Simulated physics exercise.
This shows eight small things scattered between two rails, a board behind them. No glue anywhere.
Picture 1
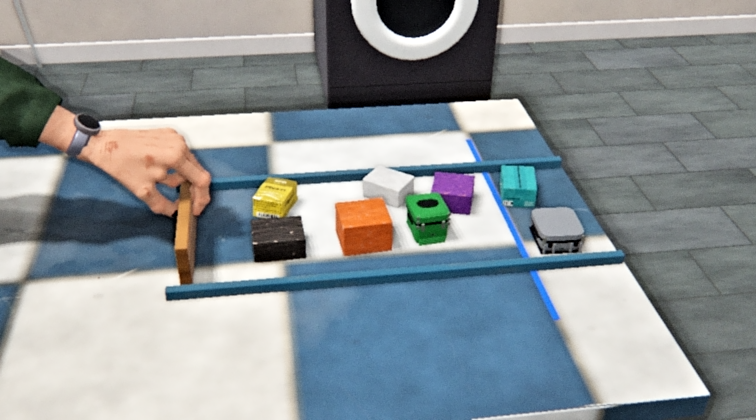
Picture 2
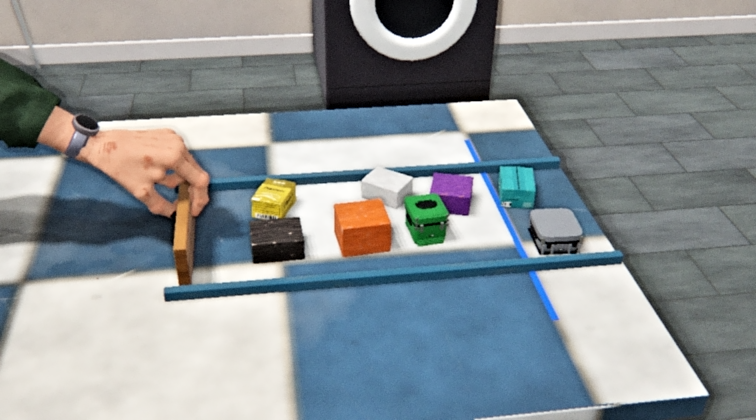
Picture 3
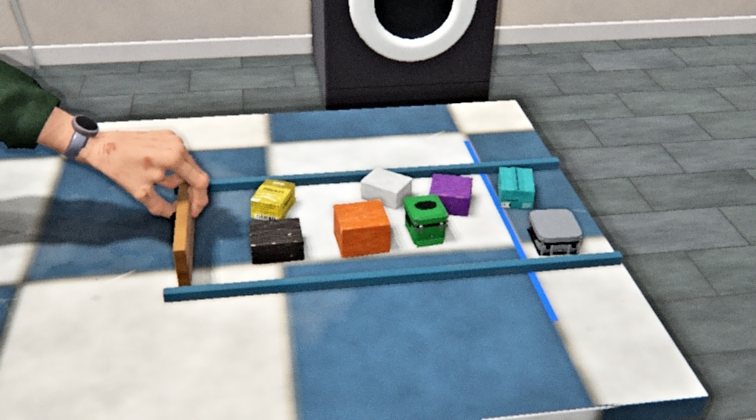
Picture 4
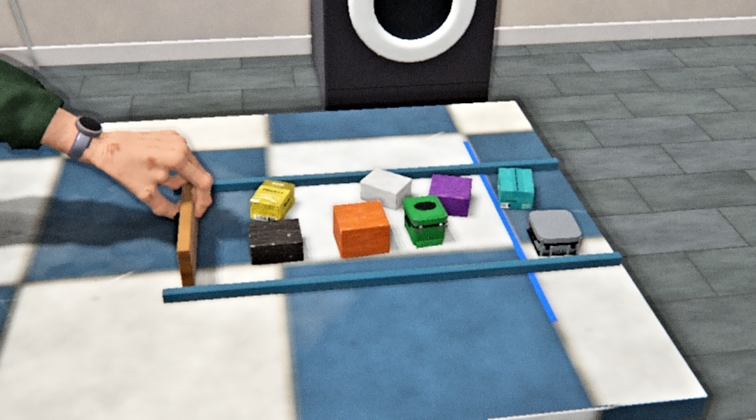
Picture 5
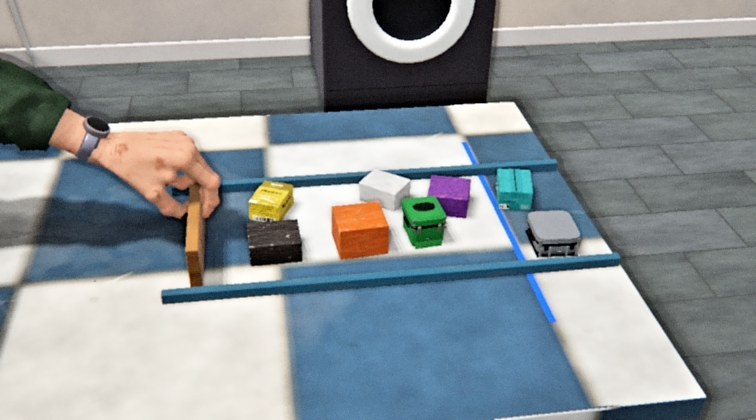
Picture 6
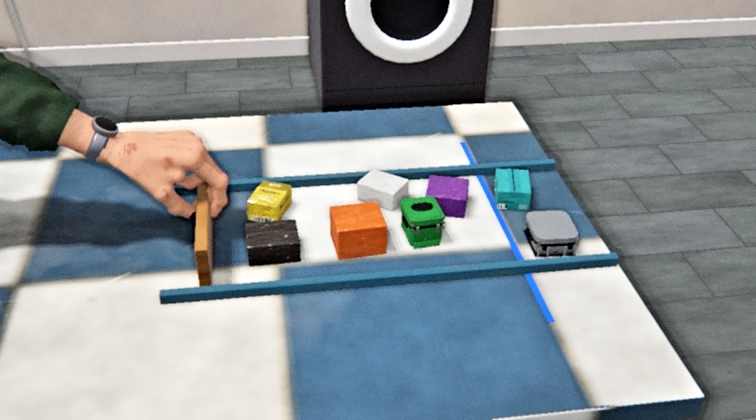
On a checkered table, a hand slides a wooden board slightly right toward scattered blocks.
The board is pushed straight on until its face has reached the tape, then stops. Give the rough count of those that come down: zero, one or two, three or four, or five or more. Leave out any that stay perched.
The number that fall off is three or four.
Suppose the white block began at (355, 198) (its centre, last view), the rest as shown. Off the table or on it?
From there it survives.
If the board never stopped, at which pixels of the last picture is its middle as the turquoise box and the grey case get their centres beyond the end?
For the turquoise box at (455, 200), for the grey case at (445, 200).
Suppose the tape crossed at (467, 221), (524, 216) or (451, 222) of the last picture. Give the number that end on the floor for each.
In that order 2, 5 and 1.
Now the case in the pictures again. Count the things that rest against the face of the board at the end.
In contact: 2.
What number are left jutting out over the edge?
That would be 2.
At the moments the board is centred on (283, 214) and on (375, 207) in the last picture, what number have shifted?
At the one place 3, at the other 6.
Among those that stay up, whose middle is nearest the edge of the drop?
The purple block ends nearest.
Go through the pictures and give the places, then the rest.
The first frame shows grey case (556, 231); turquoise box (518, 187); purple block (452, 193); board (188, 218); tape (506, 215).
The second frame shows turquoise box (517, 187); yellow box (274, 199).
The third frame shows purple block (450, 195); board (186, 219).
The fourth frame shows grey case (553, 234); white block (386, 189).
The fifth frame shows turquoise box (514, 189); black block (275, 242).
The sixth frame shows grey case (550, 234); turquoise box (512, 189); purple block (447, 197); board (205, 219); tape (500, 218).
Soon after, none off yet; grey case at rest near (550, 234); turquoise box at rest near (512, 189); purple block at rest near (447, 197).
Then, none off yet; grey case moved a little near (575, 235); turquoise box moved a little near (537, 188); purple block moved about its own width near (496, 195).
At rest, the number that fall off is three or four; fallen, green case, turquoise box and grey case.
